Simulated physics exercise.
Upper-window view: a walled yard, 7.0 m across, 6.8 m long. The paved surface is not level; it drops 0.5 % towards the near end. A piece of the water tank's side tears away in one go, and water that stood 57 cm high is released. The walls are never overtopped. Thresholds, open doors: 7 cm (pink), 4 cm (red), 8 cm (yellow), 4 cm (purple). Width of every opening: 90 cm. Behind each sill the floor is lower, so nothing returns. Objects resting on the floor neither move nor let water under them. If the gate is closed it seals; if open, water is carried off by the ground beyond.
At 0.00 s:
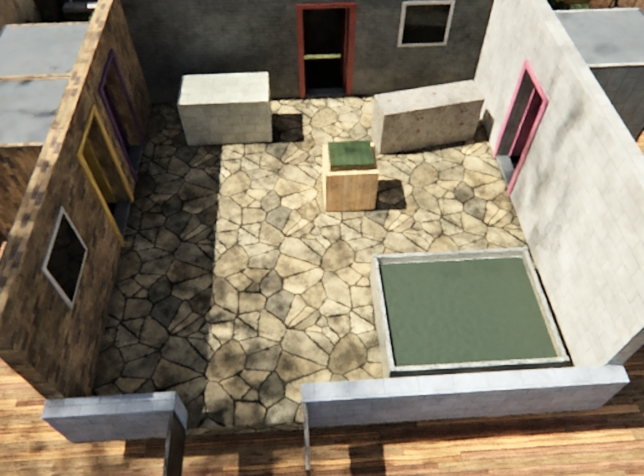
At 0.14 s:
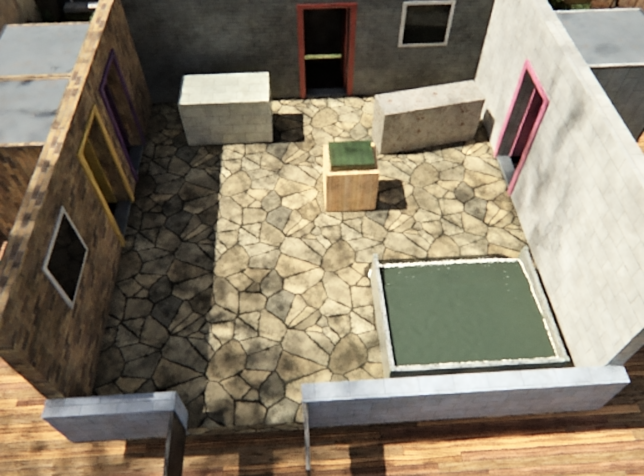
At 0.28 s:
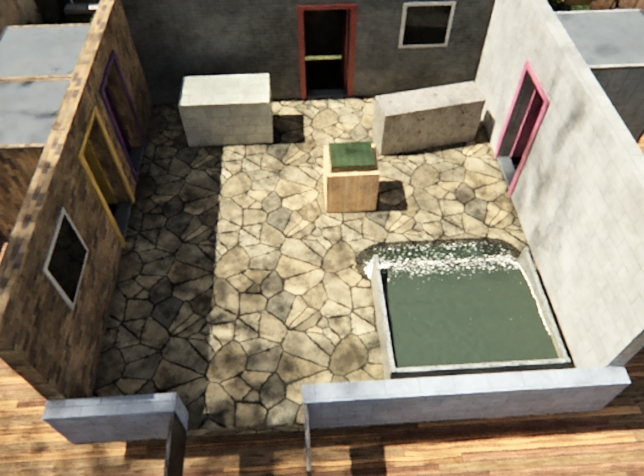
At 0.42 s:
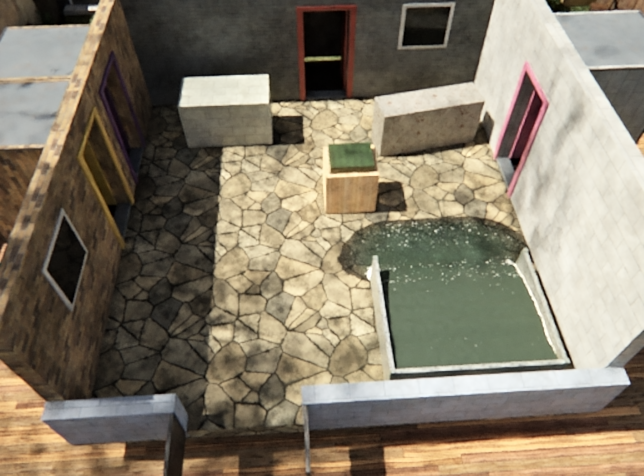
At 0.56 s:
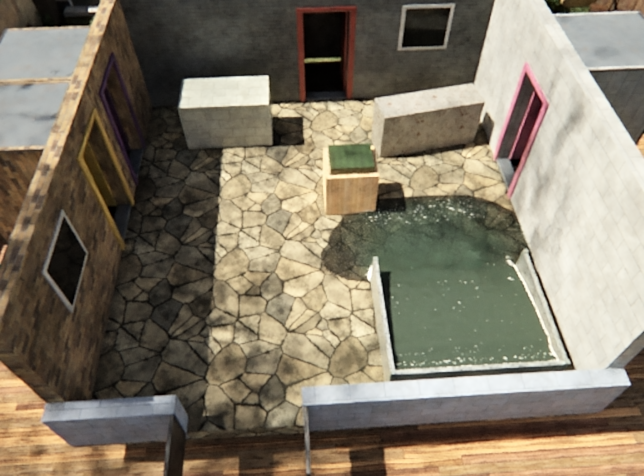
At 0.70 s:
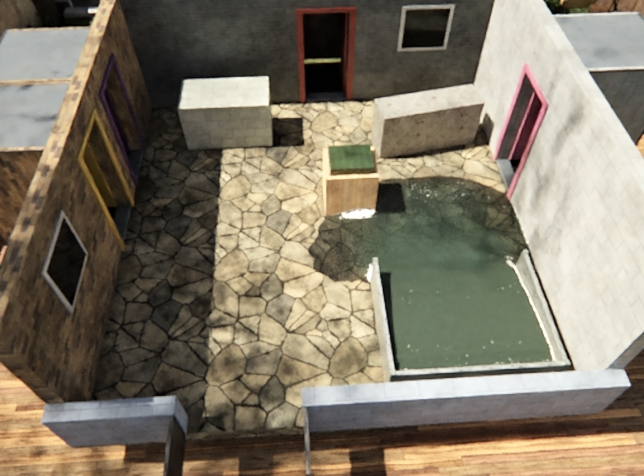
A walled yard with pale, cracked-looking stone paving is seen from a high window, with a brown wall on the left, a dark grey one at the back and a whitish one on the right. A low tank of dark green water sits at the near right, beyond it a wooden box with a green top and two pale blocks. The tank's far side gives way and water pours out, foaming, then spreads over the paving to the box, while the camera stays still.
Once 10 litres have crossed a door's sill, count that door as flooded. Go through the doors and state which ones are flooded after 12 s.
Going through them: The pink door counts as flooded; the red door counts as flooded; the yellow door does not count as flooded; the purple door counts as flooded.
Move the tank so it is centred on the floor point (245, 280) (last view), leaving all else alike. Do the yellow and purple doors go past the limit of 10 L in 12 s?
Lab note: Yellow door limit not exceeded; purple door limit exceeded.
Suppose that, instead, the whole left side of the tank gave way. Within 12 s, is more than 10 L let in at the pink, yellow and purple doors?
Result: Pink limit not passed, yellow limit passed, purple limit passed.
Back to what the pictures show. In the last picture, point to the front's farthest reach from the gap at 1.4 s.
Somewhere near pixel (354, 120).
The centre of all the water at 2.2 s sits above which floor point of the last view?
Around (426, 230).
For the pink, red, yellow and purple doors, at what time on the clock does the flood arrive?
Door times: Pink 0.9 s / red 1.8 s / yellow 3.0 s / purple 3.4 s.
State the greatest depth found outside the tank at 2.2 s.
Around 40 centimetres deep.
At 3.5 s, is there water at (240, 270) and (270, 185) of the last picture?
I'd call them drenched and then drenched.
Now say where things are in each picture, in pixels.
In the first frame, still water, 57 cm deep, in the water tank at (463, 307).
In the second frame, water pours out on the water tank's far side and has run 1.2 m, to (371, 269); typically 7 cm deep outside, 57 cm at the water tank's back.
In the third frame, water pours out on the water tank's far side and has run 1.4 m, to (362, 259); typically 11 cm deep outside, 57 cm at the water tank's back.
In the fourth frame, the front is at (521, 240), 1.7 m from the gap on the water tank's far side; 3.2 m2 of floor is under water; 57 cm left at the back of the water tank.
In the fifth frame, water pours out on the water tank's far side and has run 2.0 m, to (353, 215); typically 7 cm deep outside, 51 cm at the water tank's back.
In the sixth frame, water pours out on the water tank's far side and has run 2.4 m, to a hidden place; typically 7 cm deep outside, 48 cm at the water tank's back.
After 1.4 s water covers 25 % of the floor and is deepest (35 cm) near (388, 161); pink door 10 cm at the sill, 0 L in, red door not reached, yellow door not reached, purple door not reached.
After 2.2 s water covers 40 % of the floor and is deepest (40 cm) near (478, 157); pink door 12 cm at the sill, 4 L in, red door 6 cm at the sill, 1 L in, yellow door not reached, purple door not reached.
After 3.5 s water covers 65 % of the floor and is deepest (22 cm) near (504, 203); pink door 22 cm at the sill, 97 L in, red door 7 cm at the sill, 23 L in, yellow door 8 cm at the sill, 0 L in, purple door 2 cm at the sill, 0 L in.
After 7.0 s water covers 90 % of the floor and is deepest (14 cm) near (573, 391); pink door 8 cm at the sill, 175 L in, red door 7 cm at the sill, 49 L in, yellow door 5 cm at the sill, 0 L in, purple door 8 cm at the sill, 21 L in.
After 12.0 s water covers 95 % of the floor and is deepest (10 cm) near (88, 422); pink door 3 cm at the sill, 175 L in, red door 3 cm at the sill, 56 L in, yellow door 5 cm at the sill, 0 L in, purple door 3 cm at the sill, 36 L in.
